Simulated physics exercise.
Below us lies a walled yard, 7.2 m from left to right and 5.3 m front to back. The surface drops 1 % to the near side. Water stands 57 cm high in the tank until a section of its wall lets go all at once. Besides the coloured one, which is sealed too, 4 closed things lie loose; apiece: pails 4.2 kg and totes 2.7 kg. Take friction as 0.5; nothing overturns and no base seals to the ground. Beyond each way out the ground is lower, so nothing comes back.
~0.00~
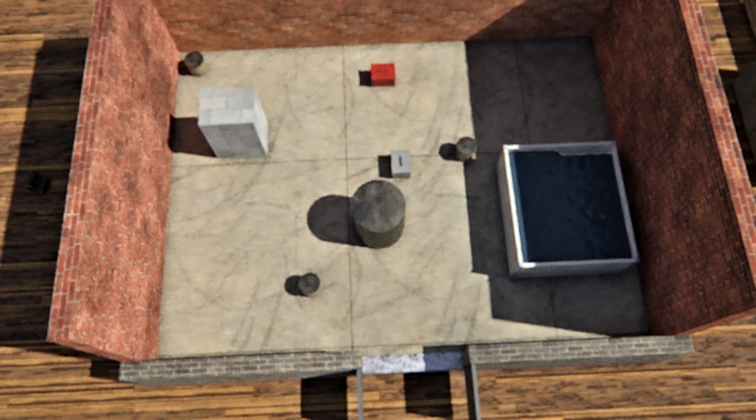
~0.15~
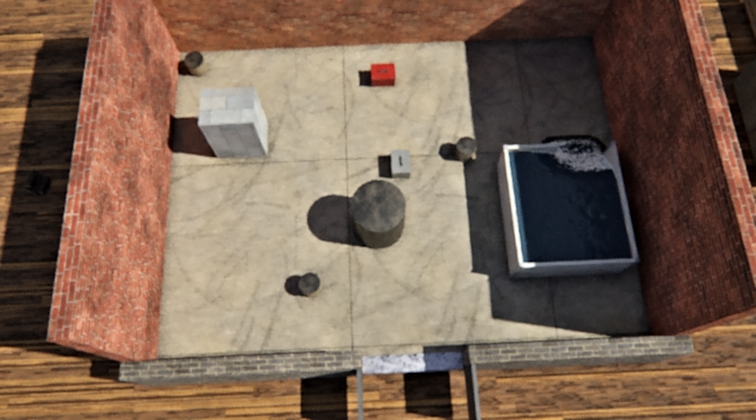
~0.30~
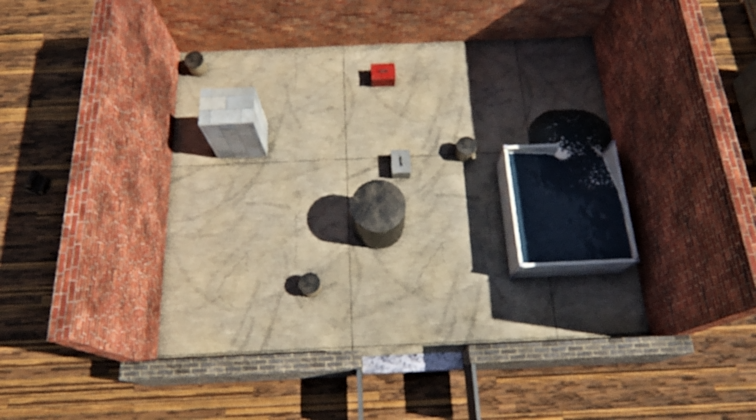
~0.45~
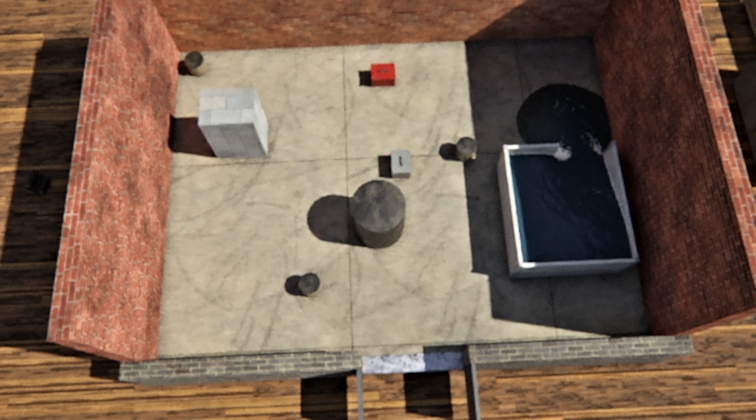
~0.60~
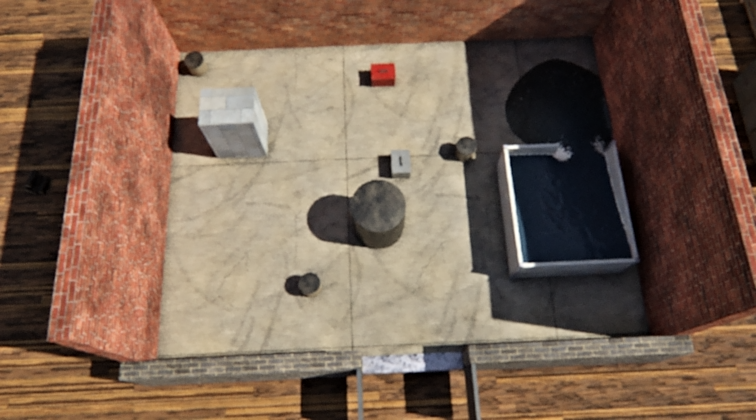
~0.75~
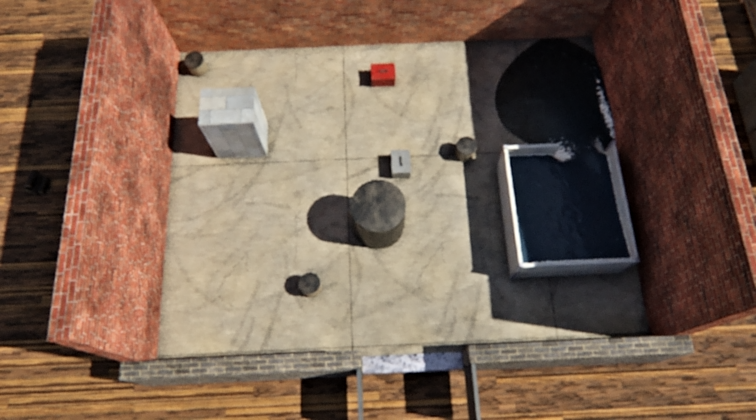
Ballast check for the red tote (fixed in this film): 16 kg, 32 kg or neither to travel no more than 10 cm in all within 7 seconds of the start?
Verdict: Only the larger load is enough.
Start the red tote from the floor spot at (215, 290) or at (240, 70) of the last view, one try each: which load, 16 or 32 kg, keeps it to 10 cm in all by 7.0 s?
In that order: The smaller is enough; either load holds.
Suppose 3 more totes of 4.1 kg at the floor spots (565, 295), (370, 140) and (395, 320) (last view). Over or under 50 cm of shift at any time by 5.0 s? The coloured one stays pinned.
In that order: Under, more, under.
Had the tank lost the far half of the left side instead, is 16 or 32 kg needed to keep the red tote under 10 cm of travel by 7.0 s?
Then the smaller load will do.
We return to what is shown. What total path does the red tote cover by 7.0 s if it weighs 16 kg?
About 80 cm.
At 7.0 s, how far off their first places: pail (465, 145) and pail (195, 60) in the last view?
In that order: 0 cm, 140 cm.
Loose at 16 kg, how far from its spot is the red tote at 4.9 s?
Roughly 80 cm.
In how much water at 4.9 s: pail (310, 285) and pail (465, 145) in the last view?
About 1 and 2 cm.
After 1.4 s the red tote would be 0 cm from its start with 16 kg and 0 cm from its start with 32 kg; 0 cm of water round it then.
After 3.1 s the red tote would be 29 cm from its start with 16 kg and 0 cm from its start with 32 kg; 8 cm of water round it then.
After 4.9 s the red tote would be 74 cm from its start with 16 kg and 0 cm from its start with 32 kg; 5 cm of water round it then.
After 7.0 s the red tote would be 74 cm from its start with 16 kg and 0 cm from its start with 32 kg; 4 cm of water round it then.
